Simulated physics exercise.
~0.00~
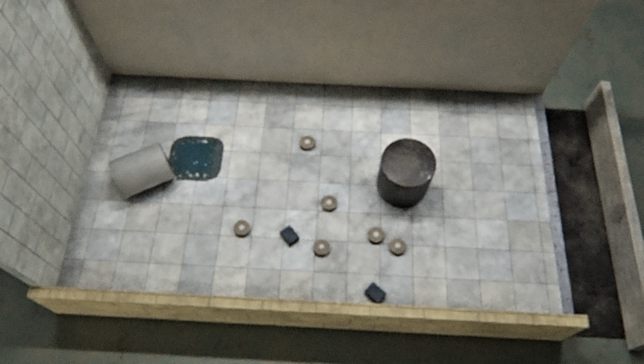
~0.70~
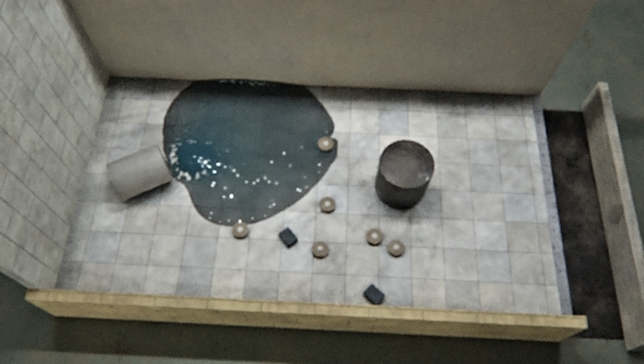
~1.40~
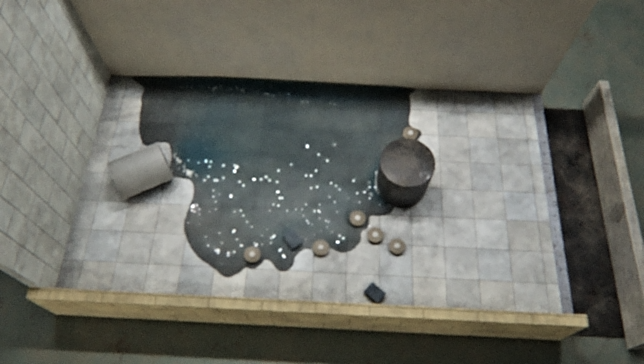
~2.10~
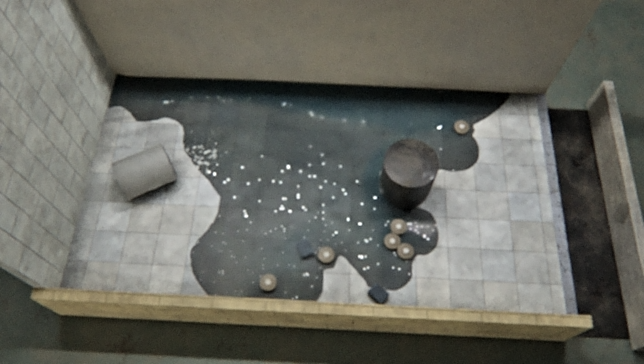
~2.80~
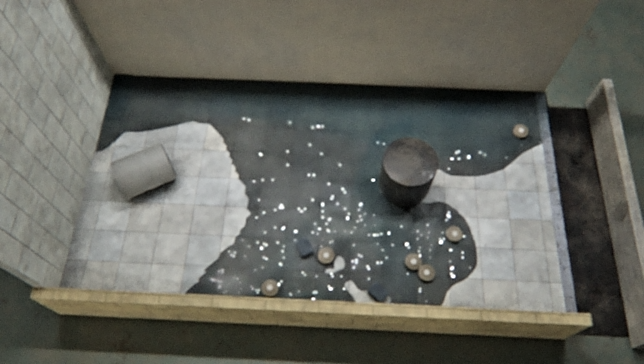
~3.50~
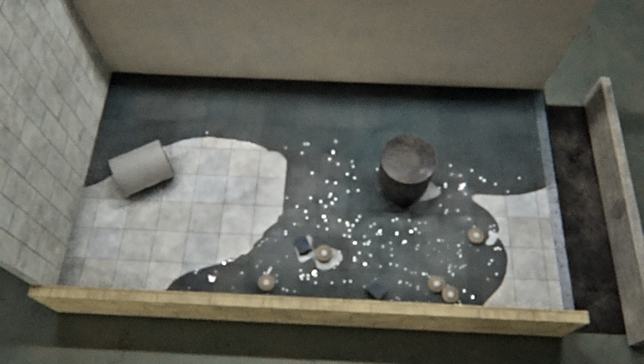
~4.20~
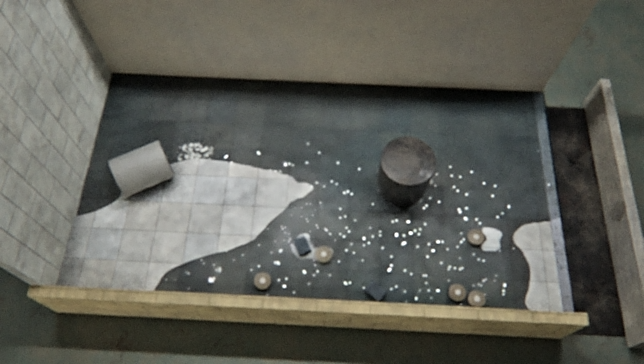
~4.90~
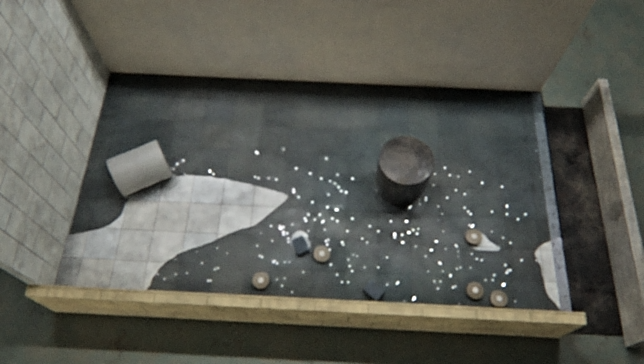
Dark water spreads from a small pool beside a grey cylinder lying on a pale tiled floor, where small round balls and two dark blocks are scattered. It swells along the back wall and toward the front, reaching the upright dark drum and flowing around it. The ball nearest the back wall is carried right past the drum, then disappears from view by the open right side. Other balls drift right or toward the front wall, while the blocks barely shift. Finally, water covers most of the floor, leaving a dry patch at left and small ones at right, with five balls still in view.
